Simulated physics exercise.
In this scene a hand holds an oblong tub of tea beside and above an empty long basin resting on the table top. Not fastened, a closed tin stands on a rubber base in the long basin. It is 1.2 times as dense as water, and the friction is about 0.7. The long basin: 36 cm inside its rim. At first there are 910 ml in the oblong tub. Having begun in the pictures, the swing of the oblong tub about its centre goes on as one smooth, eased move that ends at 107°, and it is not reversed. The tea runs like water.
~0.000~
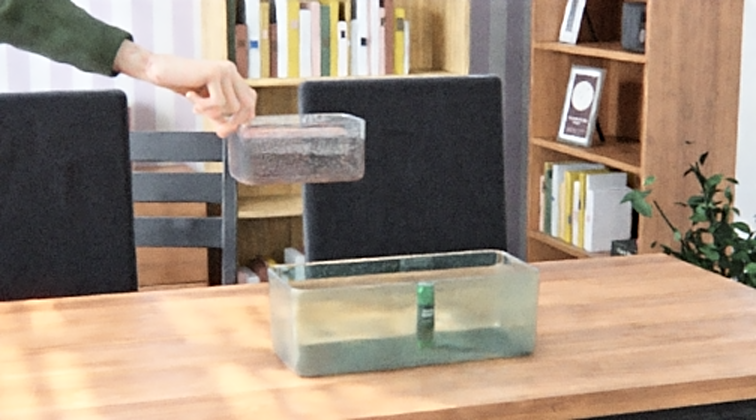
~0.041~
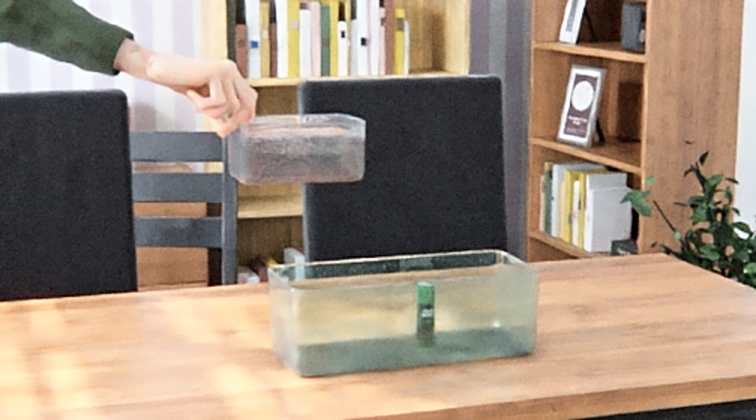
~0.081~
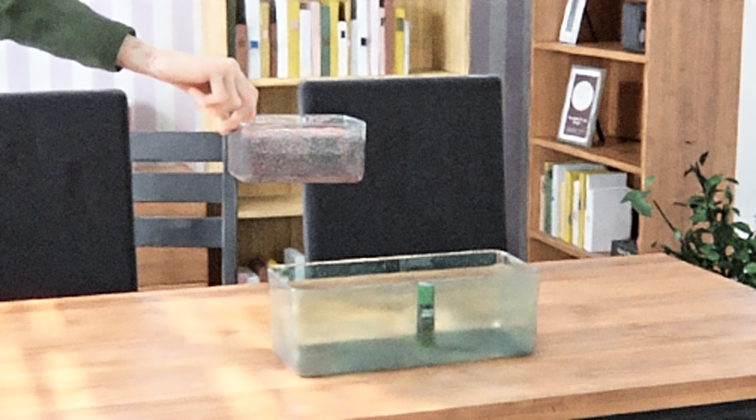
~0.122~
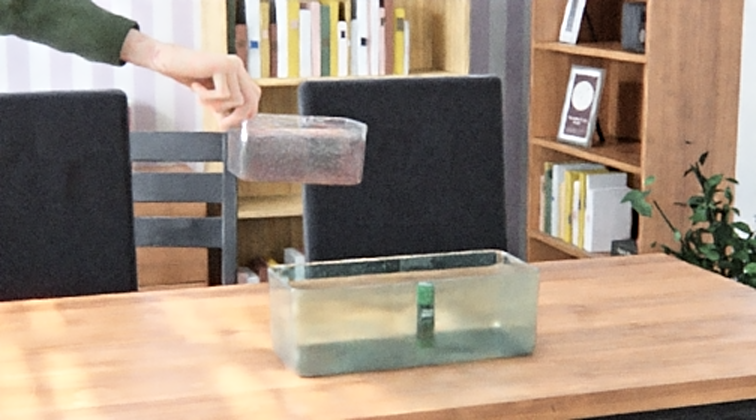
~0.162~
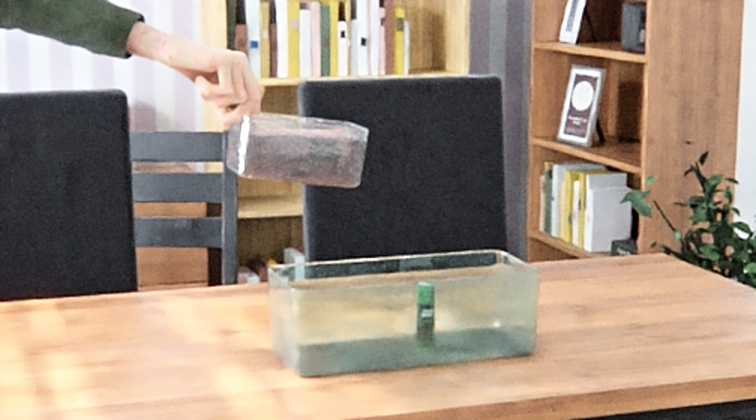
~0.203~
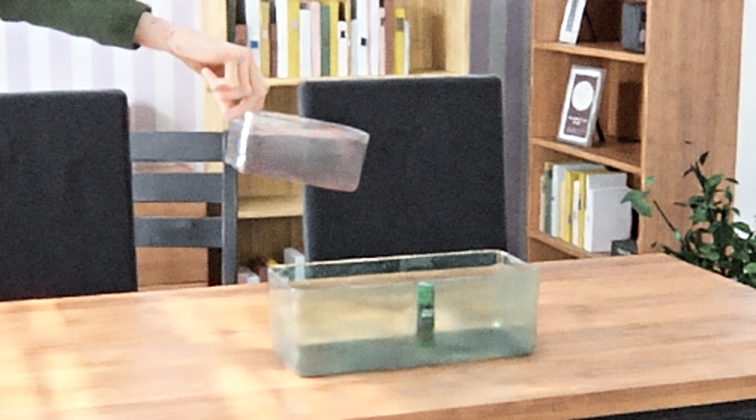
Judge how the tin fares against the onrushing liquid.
It overbalances.
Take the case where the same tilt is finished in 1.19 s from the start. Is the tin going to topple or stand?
In that case the tin overturns.
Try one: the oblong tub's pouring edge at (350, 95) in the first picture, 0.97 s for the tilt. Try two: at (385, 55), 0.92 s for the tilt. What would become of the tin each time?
First it tips over; then it stays on its base.
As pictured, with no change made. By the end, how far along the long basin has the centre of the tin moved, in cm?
In the end the tin's centre has shifted about 6.5 centimetres.
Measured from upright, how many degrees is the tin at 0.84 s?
I'd say it's tipped close to 40 degrees.
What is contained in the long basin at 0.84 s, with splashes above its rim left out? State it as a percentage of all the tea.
The fraction sits near 82 in a hundred.
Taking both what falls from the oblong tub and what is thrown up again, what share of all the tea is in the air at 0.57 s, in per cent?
Roughly 48 percent.
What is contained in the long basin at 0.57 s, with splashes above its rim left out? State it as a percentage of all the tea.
I'd put it near 10 percent.
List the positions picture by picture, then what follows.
Tilt 0°; pouring edge (356, 119); surface from (235, 137) to (353, 132); the long basin's rim runs from (280, 280) to (520, 262); the tin's top is at (425, 286), in the first frame.
Tilt 1°; pouring edge (356, 120); surface from (235, 136) to (353, 132), in the second frame.
Tilt 2°; pouring edge (357, 122); surface from (235, 135) to (353, 132), in the third frame.
Tilt 5°; pouring edge (357, 124); surface from (236, 134) to (354, 134), in the fourth frame.
Tilt 8°; pouring edge (359, 128); surface from (237, 134) to (355, 135), in the fifth frame.
Tilt 12°; pouring edge (360, 133); surface from (236, 134) to (356, 136), in the sixth frame.
Then, 0.57 s in, the tilt is 73° and 43 per cent is still to pour; the tin stands where it began.
Then, 0.84 s in, the tilt is 105° and 8 per cent is still to pour; the tin leans 41°.
Then, 1.12 s in, the tilt is 107° and 0 per cent is still to pour; the tin lies on its side.
Then, 1.42 s in, the tilt is 107° and 0 per cent is still to pour; the tin lies on its side.
Finally, the tin lies on its side.
